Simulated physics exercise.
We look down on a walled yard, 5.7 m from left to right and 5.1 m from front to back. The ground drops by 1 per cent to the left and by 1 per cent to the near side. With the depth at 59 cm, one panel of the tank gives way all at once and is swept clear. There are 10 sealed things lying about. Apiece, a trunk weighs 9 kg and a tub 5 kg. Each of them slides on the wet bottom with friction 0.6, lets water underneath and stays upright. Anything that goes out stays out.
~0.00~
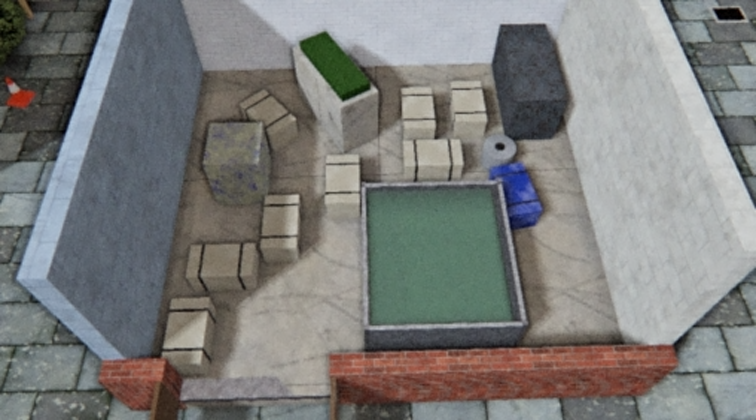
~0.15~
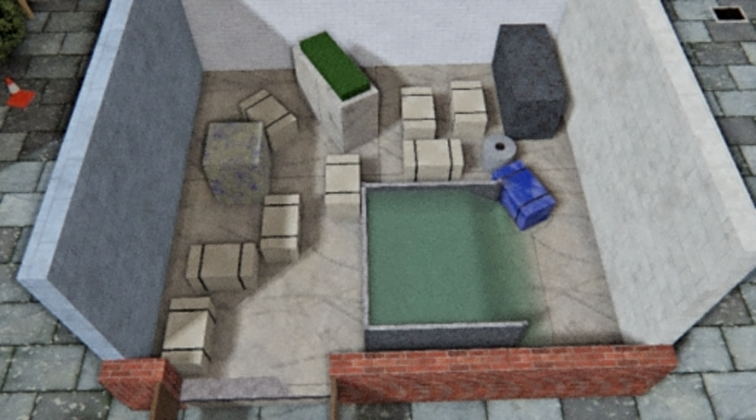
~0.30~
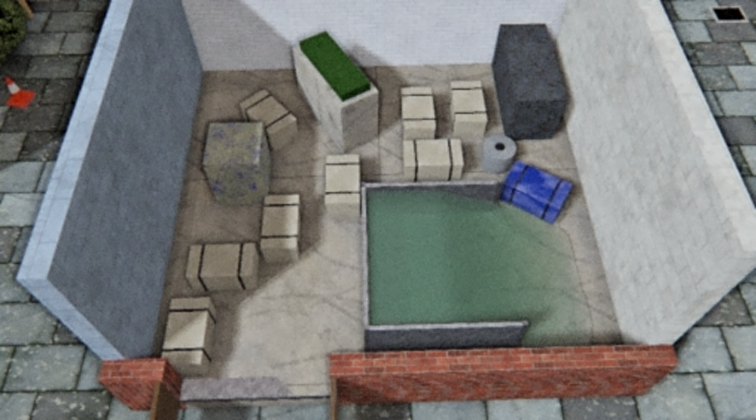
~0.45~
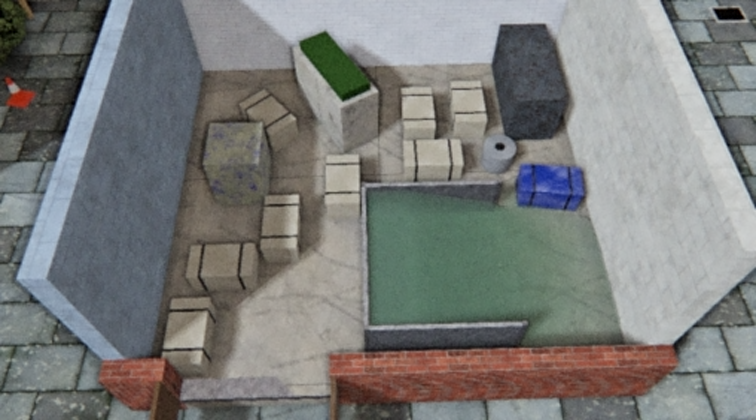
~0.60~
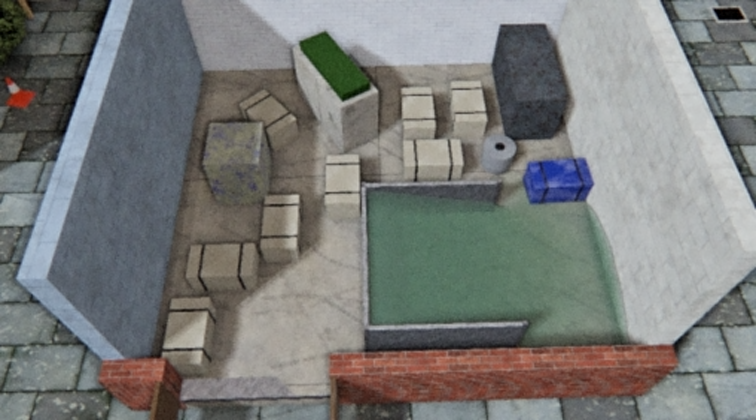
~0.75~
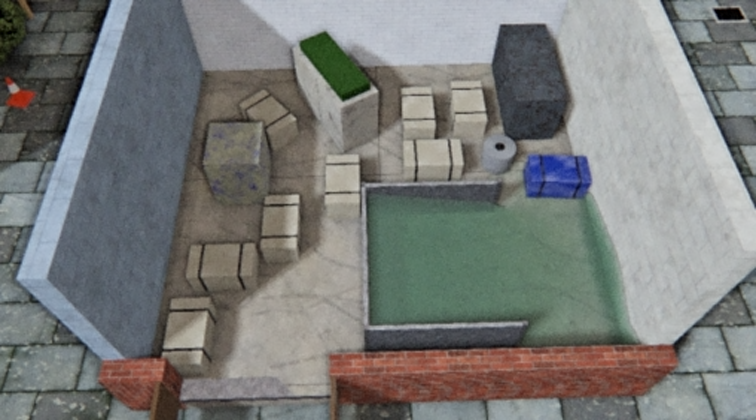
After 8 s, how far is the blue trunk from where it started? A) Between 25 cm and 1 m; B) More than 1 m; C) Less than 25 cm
(B) More than 1 m.
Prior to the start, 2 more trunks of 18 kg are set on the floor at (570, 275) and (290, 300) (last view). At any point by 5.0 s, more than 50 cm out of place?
So it goes across the line, then behind the line.
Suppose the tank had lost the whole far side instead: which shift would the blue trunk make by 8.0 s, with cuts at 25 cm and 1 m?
Had it gone that way, the blue trunk would be borne far.
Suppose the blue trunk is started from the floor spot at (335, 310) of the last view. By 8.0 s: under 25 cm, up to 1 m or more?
It hardly budges.
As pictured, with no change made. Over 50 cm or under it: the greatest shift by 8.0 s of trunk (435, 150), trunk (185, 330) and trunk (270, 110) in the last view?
Item by item, they came out above the mark, below the mark and below the mark.
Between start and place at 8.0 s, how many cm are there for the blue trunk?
Distance: Near 350 cm.
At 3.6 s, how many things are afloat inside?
It comes to 5.
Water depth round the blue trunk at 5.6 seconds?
I'd say around 6 cm.
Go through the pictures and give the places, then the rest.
The blue trunk at (516, 188), on the bottom; 3.3 m2 under water; 0 of 10 have shifted, in the first frame.
The blue trunk at (524, 187), on the bottom, 10 cm from its start; 4.2 m2 under water; 1 of 10 have shifted, in the second frame.
The blue trunk at (538, 184), on the bottom, 30 cm from its start; 5.4 m2 under water; 1 of 10 have shifted, in the third frame.
The blue trunk at (552, 179), on the bottom, 52 cm from its start; water covers 6.6 m2; 1 of 10 have shifted, in the fourth frame.
The blue trunk at (561, 173), on the bottom, 68 cm from its start; water covers 7.0 m2; 1 of 10 have shifted, in the fifth frame.
The blue trunk at (560, 168), on the bottom, 70 cm from its start; water covers 7.1 m2; 1 of 10 have shifted, in the sixth frame.
After 1.6 s the blue trunk is near (536, 133), 1.0 m from its start, aground; 0 of 10 are out; 0 afloat.
After 3.6 s the blue trunk is near (388, 138), 1.9 m from its start, afloat; 0 of 10 are out; 5 afloat.
After 5.6 s the blue trunk is near (297, 153), 3.0 m from its start, afloat; 0 of 10 are out; 7 afloat.
After 8.0 s the blue trunk is near (295, 117), 3.3 m from its start, afloat; 0 of 10 are out; 10 afloat.
